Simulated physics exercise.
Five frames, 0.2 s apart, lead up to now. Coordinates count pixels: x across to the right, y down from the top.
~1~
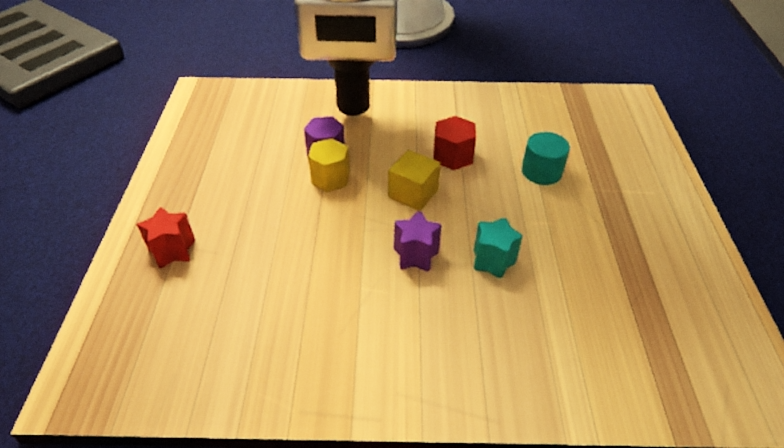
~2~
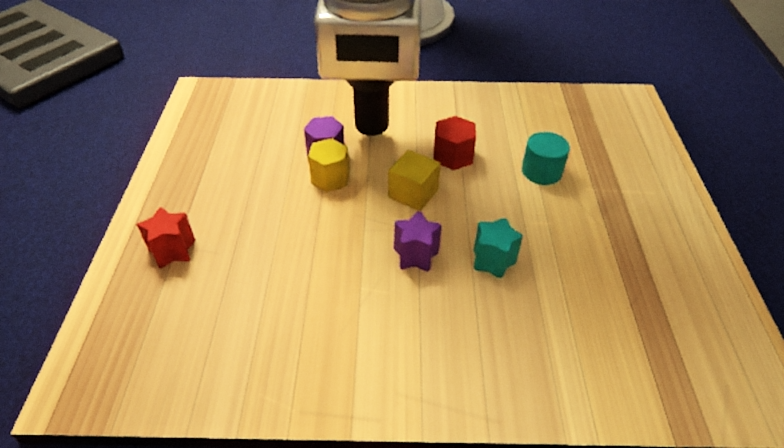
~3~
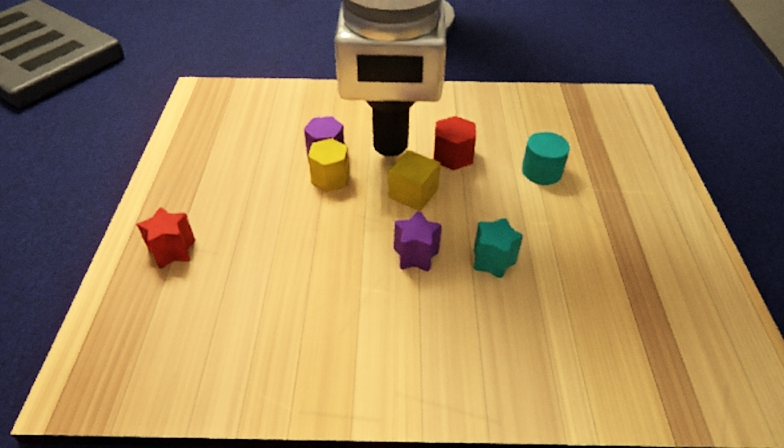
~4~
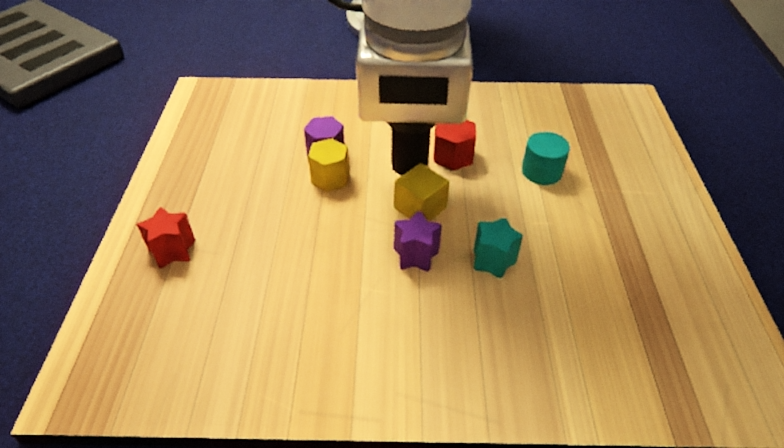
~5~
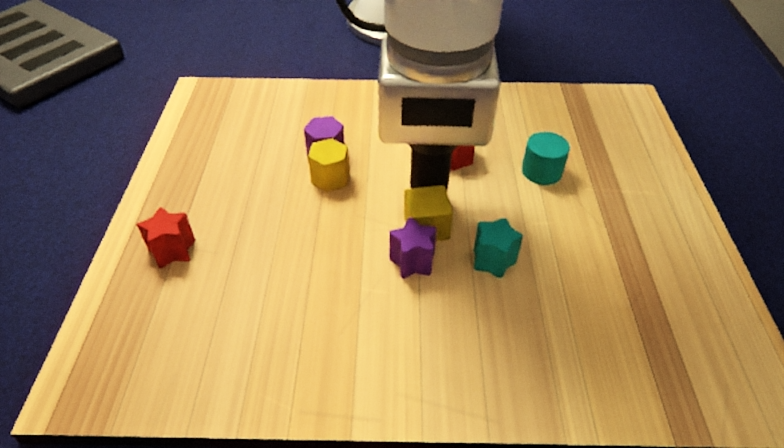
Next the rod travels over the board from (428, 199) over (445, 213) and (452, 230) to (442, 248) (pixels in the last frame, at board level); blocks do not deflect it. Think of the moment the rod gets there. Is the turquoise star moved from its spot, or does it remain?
If the rod follows that path, the turquoise star stays in its place.
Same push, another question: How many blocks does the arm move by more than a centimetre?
My count: 2.
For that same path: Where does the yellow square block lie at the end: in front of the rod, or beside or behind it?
The rod will still be pushing it.
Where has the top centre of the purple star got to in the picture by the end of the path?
Somewhere near (385, 268).
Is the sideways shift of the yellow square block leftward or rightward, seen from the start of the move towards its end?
It's pushed right.
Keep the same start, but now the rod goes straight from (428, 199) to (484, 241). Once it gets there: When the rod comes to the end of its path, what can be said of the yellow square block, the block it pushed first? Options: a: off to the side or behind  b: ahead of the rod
I choose a.
What follows on the original path. Halfway along, rod at (453, 210); purple star at (407, 243); yellow square block at (438, 222), turned 45° clockwise.
At the end, rod at (443, 236); purple star at (385, 268), turned 20° clockwise; yellow square block at (423, 249), turned 55° clockwise; turquoise star still.
